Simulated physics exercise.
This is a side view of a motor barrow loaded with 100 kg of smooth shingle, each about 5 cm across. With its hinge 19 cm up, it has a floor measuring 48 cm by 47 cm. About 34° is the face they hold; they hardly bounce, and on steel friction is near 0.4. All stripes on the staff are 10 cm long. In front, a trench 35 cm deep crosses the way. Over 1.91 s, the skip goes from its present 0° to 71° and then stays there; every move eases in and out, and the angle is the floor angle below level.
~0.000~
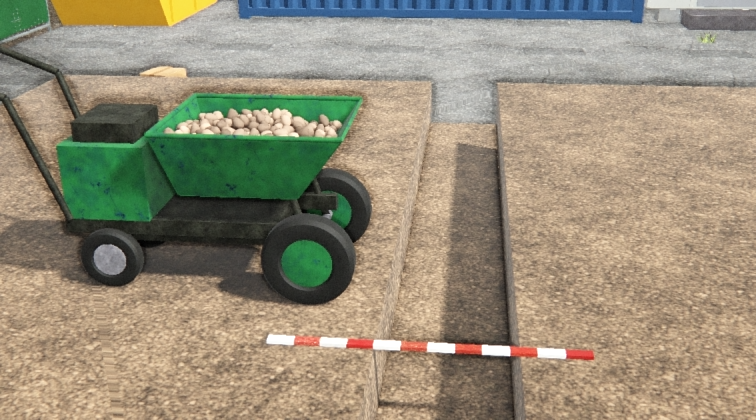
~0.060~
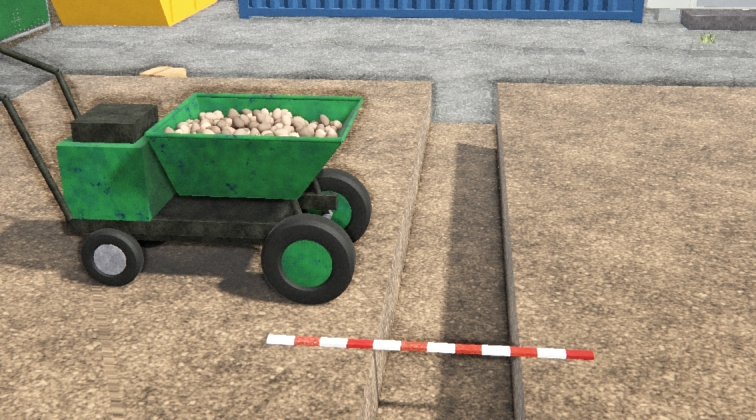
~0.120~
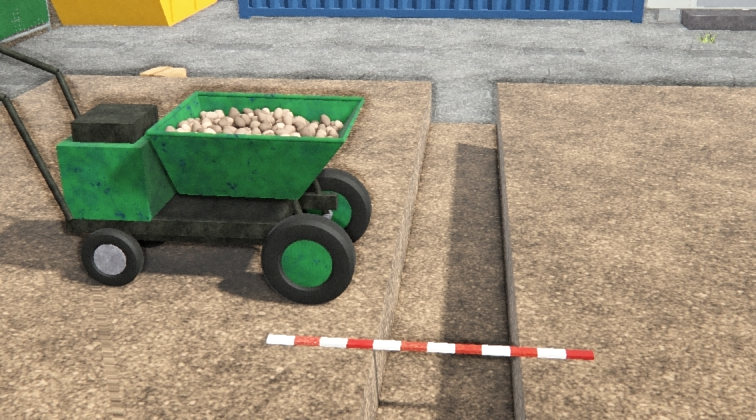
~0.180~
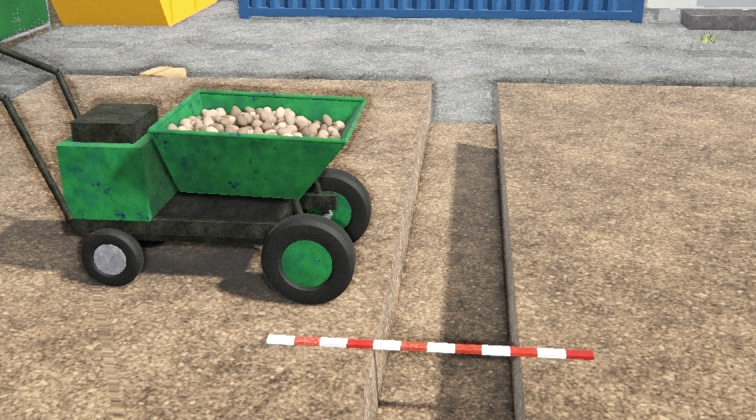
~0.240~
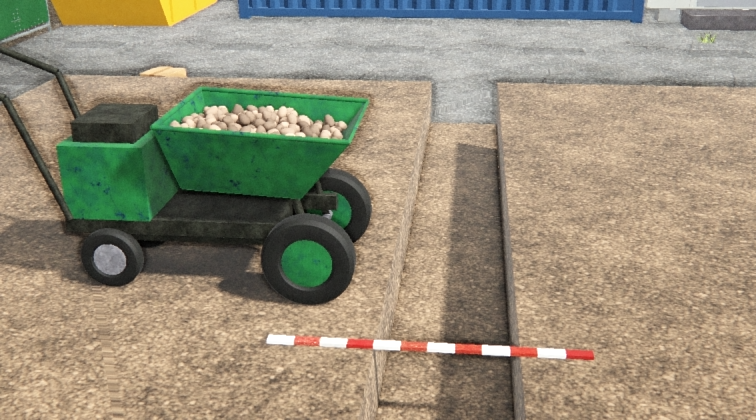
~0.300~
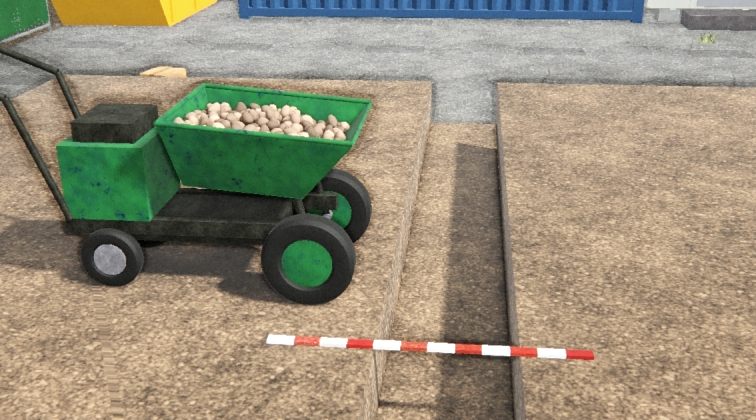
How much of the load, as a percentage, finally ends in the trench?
I would put it at about 91 per cent.
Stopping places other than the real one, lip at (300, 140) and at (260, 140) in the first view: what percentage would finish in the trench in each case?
That gives roughly 100 per cent and roughly 100 per cent.
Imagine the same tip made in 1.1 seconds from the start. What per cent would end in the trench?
In that case, around 80%.
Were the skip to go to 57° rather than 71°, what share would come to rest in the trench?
Roughly 70 per cent would end in the trench.
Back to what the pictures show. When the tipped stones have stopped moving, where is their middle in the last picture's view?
Middle at around (477, 339), I'd say.
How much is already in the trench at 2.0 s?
At that moment: Approx. 55 %.
After 1.4 s the floor is at 60°; 96 % in the skip, 4 % in the trench; the foremost stones are at (467, 217).
After 2.0 s the floor is at 71°; 36 % in the skip, 57 % in the trench, 8 % past the trench; the foremost stones are at (589, 270).
After 2.4 s the floor is at 71°; 14 % in the skip, 77 % in the trench, 9 % past the trench; the foremost stones are at (641, 269).
After 4.3 s the floor is at 71°; 0 % in the skip, 91 % in the trench, 9 % past the trench; the foremost stones are at (653, 269).
